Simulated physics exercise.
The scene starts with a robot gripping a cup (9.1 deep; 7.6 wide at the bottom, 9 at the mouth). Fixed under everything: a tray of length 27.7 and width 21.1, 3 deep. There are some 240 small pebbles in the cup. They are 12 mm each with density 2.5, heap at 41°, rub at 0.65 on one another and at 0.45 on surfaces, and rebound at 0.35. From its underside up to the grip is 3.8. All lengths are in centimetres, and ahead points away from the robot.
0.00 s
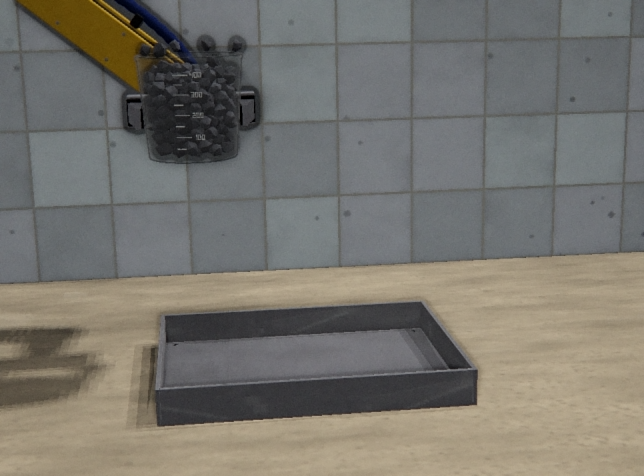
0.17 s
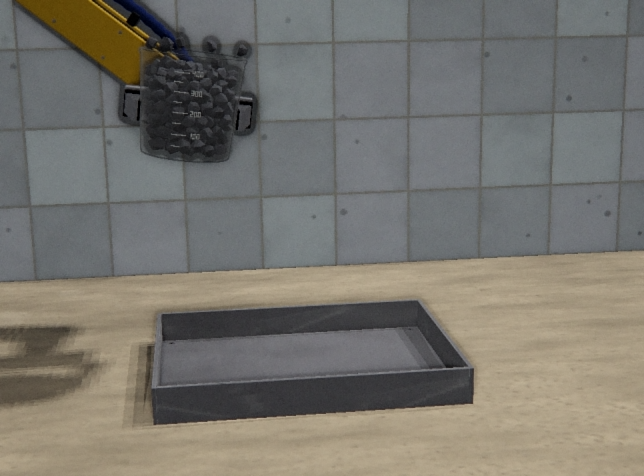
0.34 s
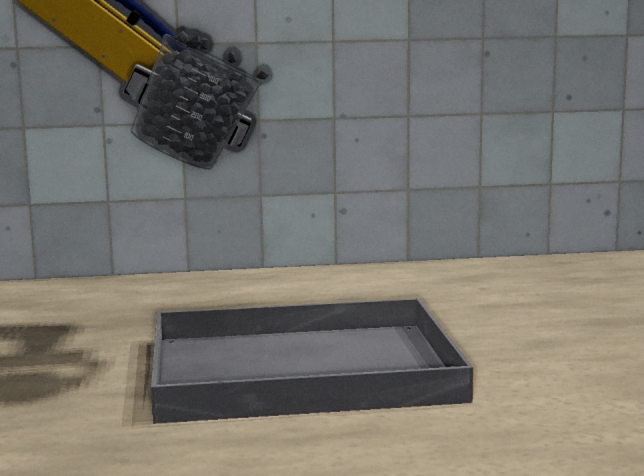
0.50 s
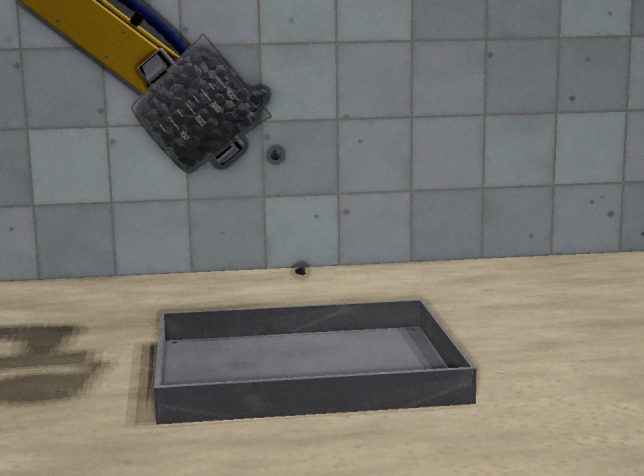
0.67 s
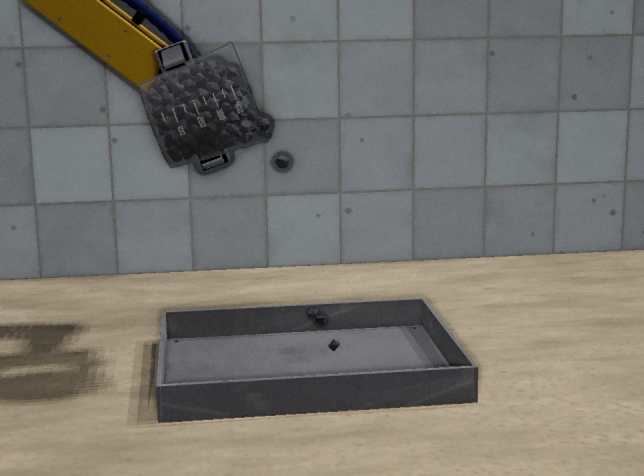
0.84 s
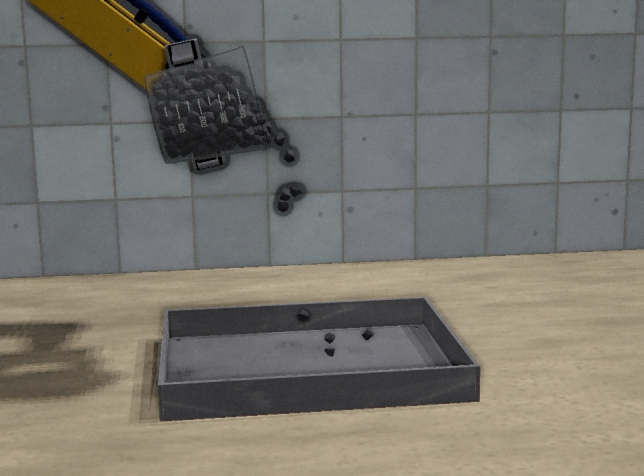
We see a yellow and blue robot arm holding a clear cup of dark pebbles above a gray tray; it tilts the cup steeply to the right, and a few pebbles drop out, several landing in the tray.
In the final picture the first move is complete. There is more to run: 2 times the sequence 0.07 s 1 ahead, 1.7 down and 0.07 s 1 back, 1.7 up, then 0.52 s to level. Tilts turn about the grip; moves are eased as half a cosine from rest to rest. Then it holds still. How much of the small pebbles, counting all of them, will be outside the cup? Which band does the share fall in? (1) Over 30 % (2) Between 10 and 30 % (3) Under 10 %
Between 10 and 30 %.
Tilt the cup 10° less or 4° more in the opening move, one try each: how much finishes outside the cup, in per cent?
About 10 and 25 %.
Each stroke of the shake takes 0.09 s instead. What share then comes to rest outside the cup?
That change gives some 15 percent.
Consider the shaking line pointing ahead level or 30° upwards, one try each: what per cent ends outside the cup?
I'd say close to 55 percent for the first and close to 65 percent for the second.
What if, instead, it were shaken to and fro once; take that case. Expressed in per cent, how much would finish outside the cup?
It would come to about 15 %.
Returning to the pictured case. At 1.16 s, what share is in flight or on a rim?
Estimated fraction: Near 6 %.
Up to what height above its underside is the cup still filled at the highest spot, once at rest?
Around 9.5 cm above the underside.
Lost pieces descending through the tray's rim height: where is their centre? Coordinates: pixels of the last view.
Near (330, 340).
After 1.16 s, tilted 78° forward, highest piece 29 above the table; 203 in the cup, 25 in the tray, 14 in flight or on a rim.
After 1.48 s, tilted 17° forward, highest piece 30 above the table; 191 in the cup, 50 in the tray, 1 in flight or on a rim.
After 1.84 s, level, highest piece 31 above the table; 191 in the cup, 51 in the tray.
After 2.89 s, level, highest piece 31 above the table; 191 in the cup, 51 in the tray.
At rest, 191 in the cup, 51 in the tray. That is 21 % outside the cup.
